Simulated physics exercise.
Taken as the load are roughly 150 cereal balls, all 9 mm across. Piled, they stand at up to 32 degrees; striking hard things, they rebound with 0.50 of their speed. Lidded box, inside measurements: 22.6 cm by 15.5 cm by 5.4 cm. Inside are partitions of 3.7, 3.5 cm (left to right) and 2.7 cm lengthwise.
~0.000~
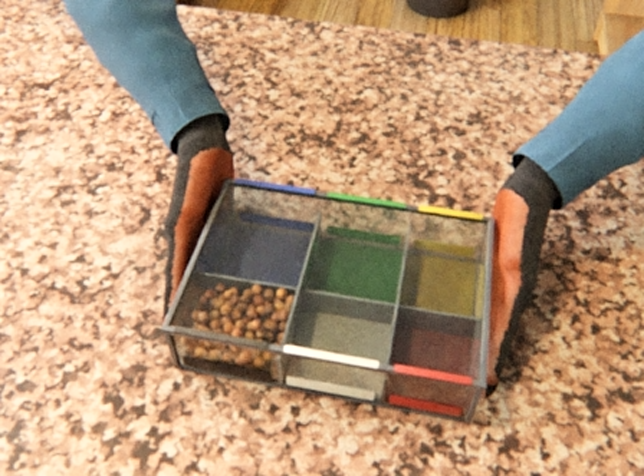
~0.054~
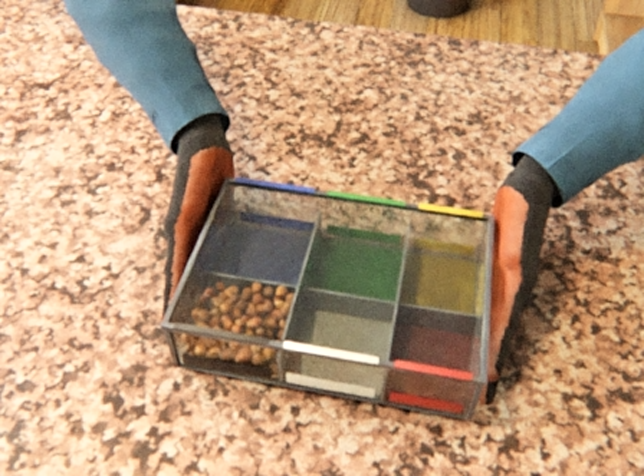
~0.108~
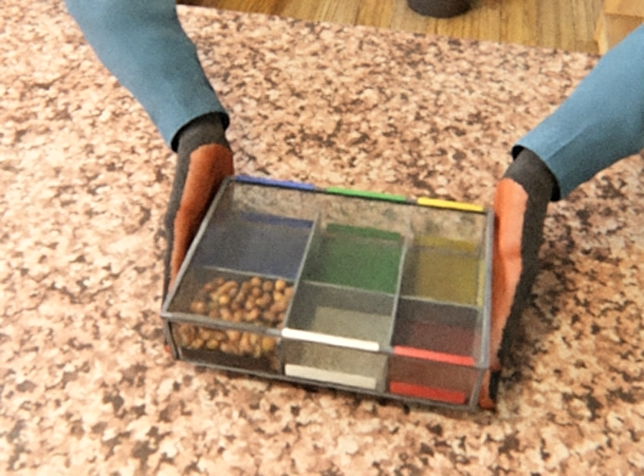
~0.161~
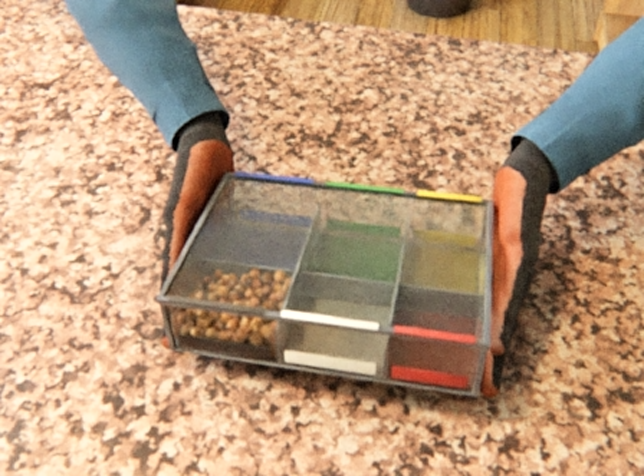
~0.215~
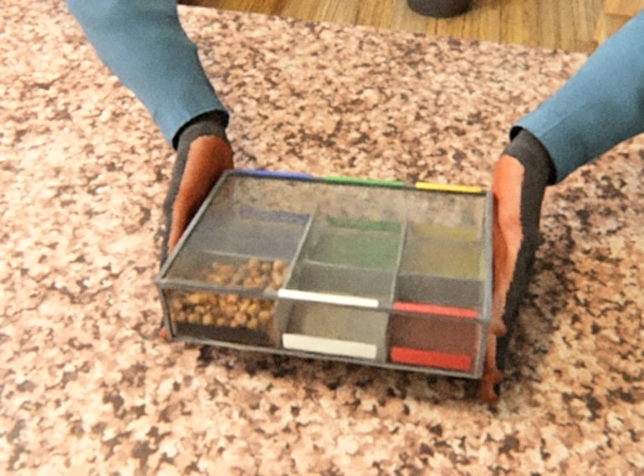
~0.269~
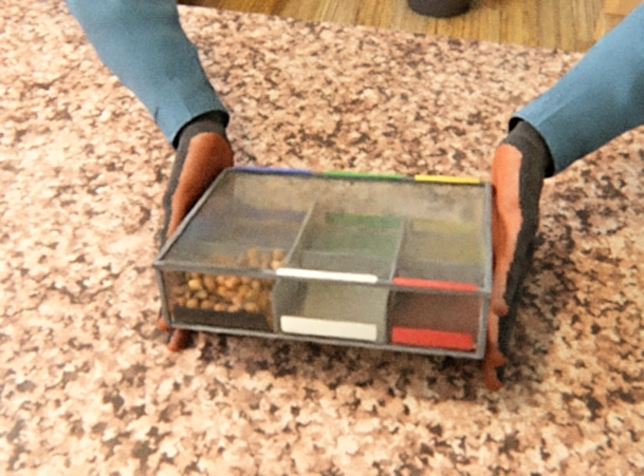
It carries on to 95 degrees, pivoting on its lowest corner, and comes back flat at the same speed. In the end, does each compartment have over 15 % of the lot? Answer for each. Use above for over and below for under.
Verdicts: Red below, blue above, green below, yellow below, white below, black above.
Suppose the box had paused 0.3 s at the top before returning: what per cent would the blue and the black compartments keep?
Result - blue: 80 %, black: 20 %.
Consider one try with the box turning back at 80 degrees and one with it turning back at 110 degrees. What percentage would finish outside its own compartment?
Around 40 and 90 in a hundred, respectively.
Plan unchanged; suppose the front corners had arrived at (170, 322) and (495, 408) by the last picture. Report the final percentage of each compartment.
It comes out as red at 5 percent, blue at 0 percent, green at 0 percent, yellow at 0 percent, white at 5 percent and black at 90 percent.
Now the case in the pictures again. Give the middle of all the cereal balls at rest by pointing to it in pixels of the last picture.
Resting centre estimate: Around (251, 245).
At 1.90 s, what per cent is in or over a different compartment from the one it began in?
Around 80 percent.
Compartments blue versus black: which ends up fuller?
Answer: Blue.
After 1.25 s, tilt 95 degrees; blue 40 %, black 60 %.
Then, at 1.90 s, tilt 41 degrees; blue 80 %, black 20 %.
After 2.59 s, tilt 0 degrees; blue 80 %, black 20 %.
At rest (3.0 s), red 0 %, blue 80 %, green 0 %, yellow 0 %, white 0 %, black 20 %.
